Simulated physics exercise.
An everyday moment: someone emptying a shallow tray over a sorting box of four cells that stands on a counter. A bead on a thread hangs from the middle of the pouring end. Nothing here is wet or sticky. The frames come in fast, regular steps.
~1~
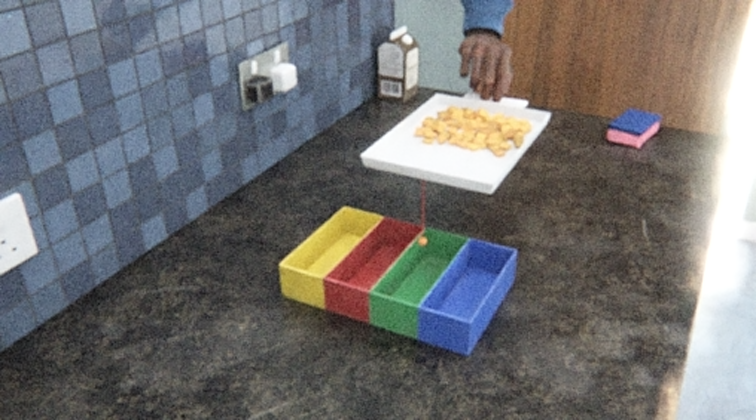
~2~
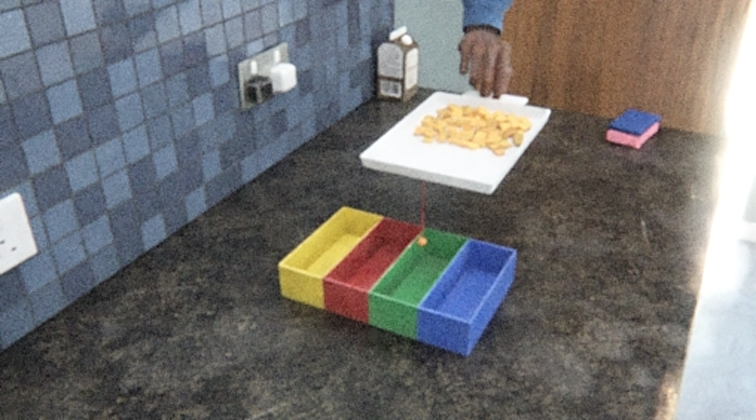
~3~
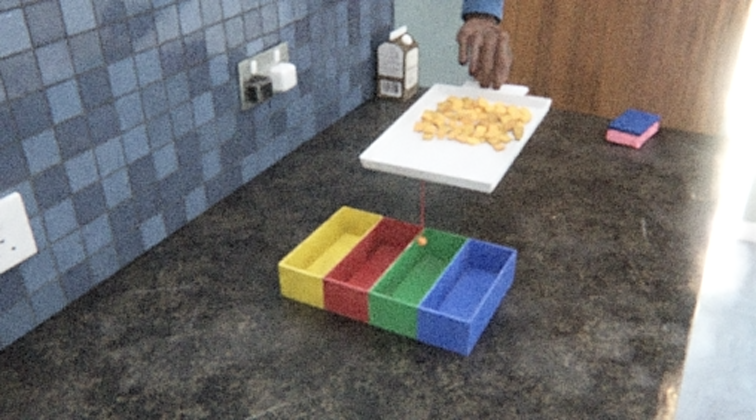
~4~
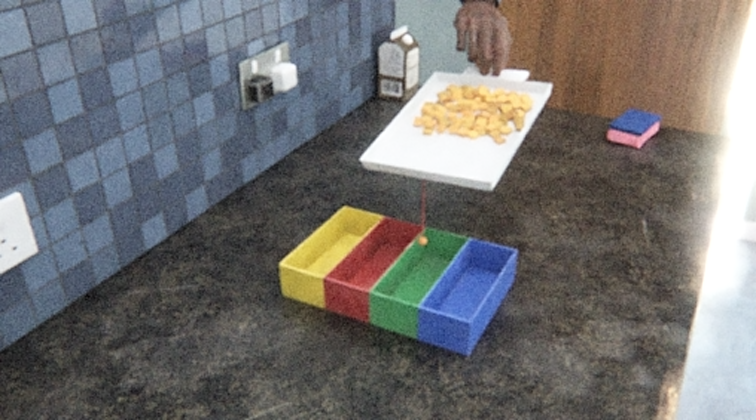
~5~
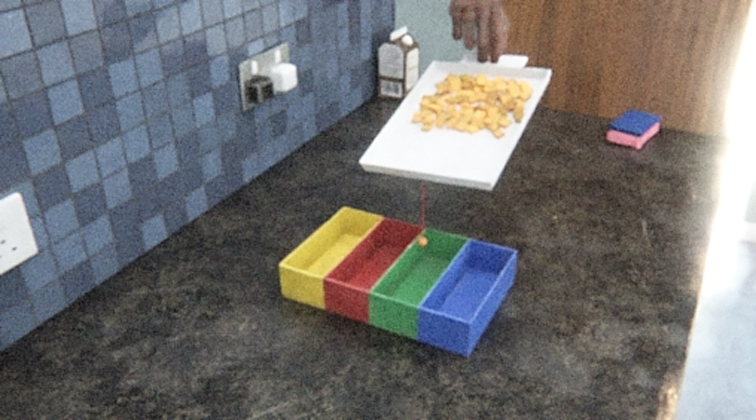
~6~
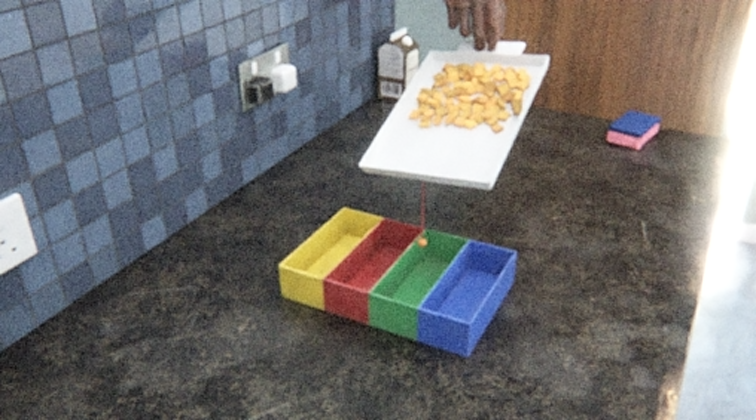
At first, a hand holds a white tray of small golden pieces level above a box with yellow, red, green and blue cells on a dark counter, a bead hanging beneath the tray. Then the hand steadily raises the far end, tilting the tray toward its near edge, while the pieces stay bunched together.
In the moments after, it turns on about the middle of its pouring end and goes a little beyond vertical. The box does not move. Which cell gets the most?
It favours the red compartment.
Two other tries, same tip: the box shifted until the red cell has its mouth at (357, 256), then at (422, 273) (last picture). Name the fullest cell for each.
In turn: Red; the cell in yellow.
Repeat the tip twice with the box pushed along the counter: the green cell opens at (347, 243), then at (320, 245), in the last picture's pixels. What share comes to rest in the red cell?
In turn 0 and 0 in a hundred.
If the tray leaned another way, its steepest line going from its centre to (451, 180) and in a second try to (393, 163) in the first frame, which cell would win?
One: The cell in blue. Two: Red.
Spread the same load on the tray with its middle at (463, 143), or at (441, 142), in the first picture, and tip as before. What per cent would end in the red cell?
Near 50 % and 60 %.
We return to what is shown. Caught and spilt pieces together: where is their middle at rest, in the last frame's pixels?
Close to (366, 287).
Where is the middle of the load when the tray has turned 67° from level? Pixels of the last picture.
Around (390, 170).
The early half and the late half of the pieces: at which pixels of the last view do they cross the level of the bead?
Around (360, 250) and then (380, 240).
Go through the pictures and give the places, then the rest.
Corners of the pouring end at (365, 155) and (491, 182), level; middle of the load at (468, 126), cereal squares; bead on its thread at (422, 241); yellow cell at (302, 283); red cell at (347, 297); green cell at (394, 312); blue cell at (444, 328), in the first frame.
Corners of the pouring end at (364, 156) and (491, 182), level; middle of the load at (467, 124), in the second frame.
Corners of the pouring end at (363, 156) and (490, 181), tipped barely, lowest at the left corner; middle of the load at (467, 118), in the third frame.
Corners of the pouring end at (364, 158) and (490, 180), tipped a little, lowest at the left corner; middle of the load at (468, 109), in the fourth frame.
Corners of the pouring end at (363, 161) and (489, 180), tipped clearly, lowest at the left corner; middle of the load at (466, 100), in the fifth frame.
Corners of the pouring end at (362, 163) and (488, 180), tipped clearly, lowest at the left corner; middle of the load at (464, 93); yellow cell at (302, 284); red cell at (346, 298); green cell at (393, 313); blue cell at (443, 329), in the sixth frame.
Soon, tray tipped steeply; about two thirds on the tray; a small part in the red cell; about a quarter falling or outside the box.
A while on, tray tipped past a quarter turn; about a quarter on the tray; about half in the red cell; a small part in the yellow cell; a small part in the green cell; a small part falling or outside the box.
Towards the end, tray tipped past a quarter turn; about two thirds in the red cell; about a quarter in the yellow cell; about a quarter in the green cell; a stray few in the blue cell.
Finally, tray tipped past a quarter turn; about two thirds in the red cell; about a quarter in the yellow cell; about a quarter in the green cell; a stray few in the blue cell.
